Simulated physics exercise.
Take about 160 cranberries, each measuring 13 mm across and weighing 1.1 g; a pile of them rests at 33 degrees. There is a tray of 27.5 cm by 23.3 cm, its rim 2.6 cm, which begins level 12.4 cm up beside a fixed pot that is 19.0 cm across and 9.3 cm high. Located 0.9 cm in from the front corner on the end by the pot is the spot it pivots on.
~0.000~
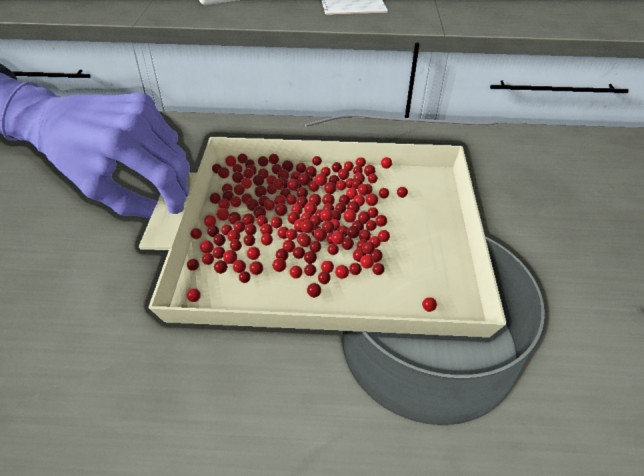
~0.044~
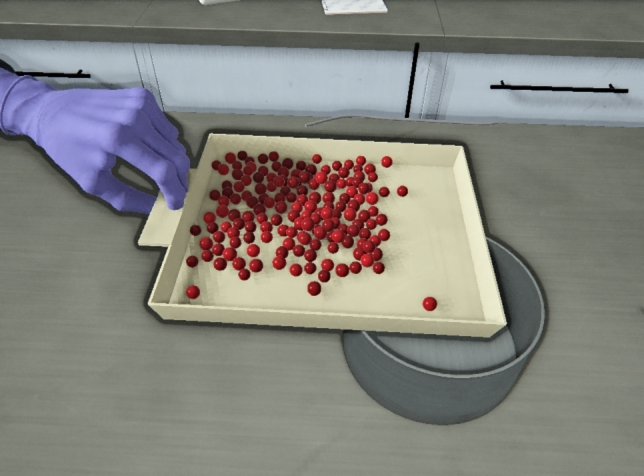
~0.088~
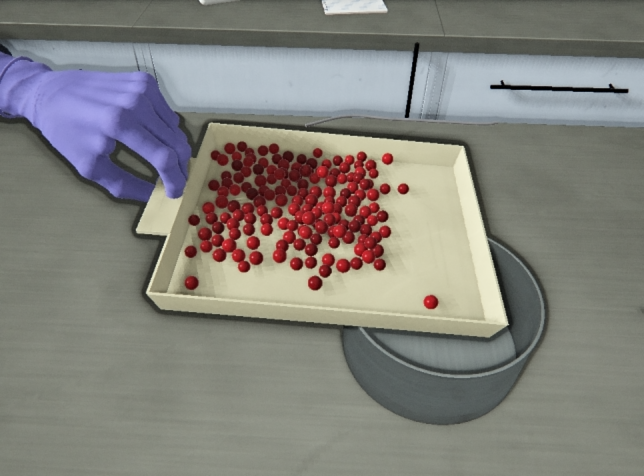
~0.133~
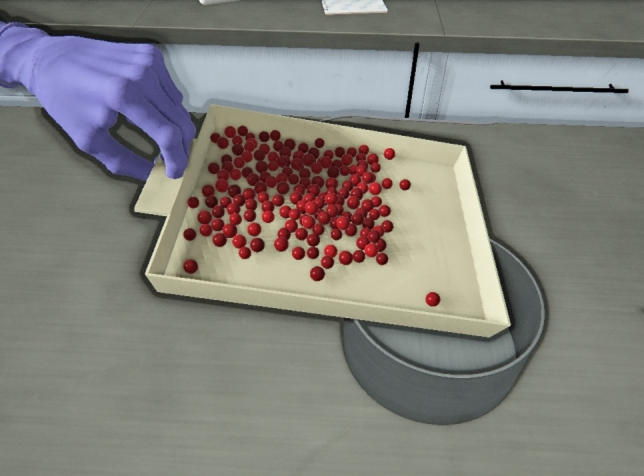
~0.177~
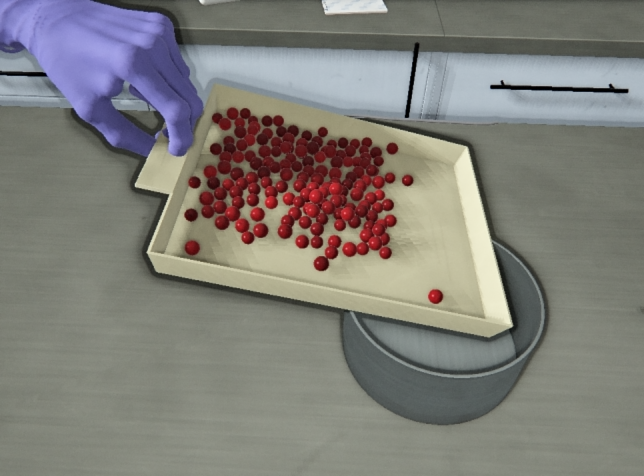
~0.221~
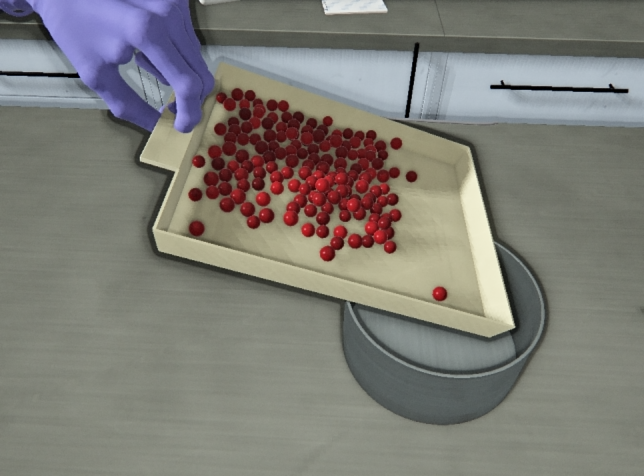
On a grey countertop, a purple-gloved hand raising the left end of a cream tray of red berries above a round grey pot.
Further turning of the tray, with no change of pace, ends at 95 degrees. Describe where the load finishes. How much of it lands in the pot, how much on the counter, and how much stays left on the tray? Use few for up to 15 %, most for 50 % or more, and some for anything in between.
Share by place: Pot some, counter most, tray few.
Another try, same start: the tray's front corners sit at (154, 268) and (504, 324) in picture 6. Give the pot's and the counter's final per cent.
The pot gets 0 and the counter 100.
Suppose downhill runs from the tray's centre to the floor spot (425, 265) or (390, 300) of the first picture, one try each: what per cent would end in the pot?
0 and 0 %.
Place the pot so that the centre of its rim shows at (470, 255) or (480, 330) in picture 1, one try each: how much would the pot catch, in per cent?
65 % and 45 %.
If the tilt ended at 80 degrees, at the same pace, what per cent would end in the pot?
I'd put it at close to 15 per cent.
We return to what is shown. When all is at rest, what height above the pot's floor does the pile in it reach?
Around 3.0 cm above the floor.
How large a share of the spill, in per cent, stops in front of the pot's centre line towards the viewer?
Share: Roughly 20 %.
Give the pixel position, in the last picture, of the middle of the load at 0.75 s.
(492, 230) or thereabouts.
After 0.54 s, tilt 57 degrees; the tray holds 100 %, the pot 0 %.
After 0.75 s, tilt 82 degrees; the tray holds 65 %, the pot 5 %.
After 1.07 s, tilt 95 degrees; the tray holds 20 %, the pot 25 %.
In the end, at 2.0 s, pot 40 %, counter 60 %, tray 0 %.
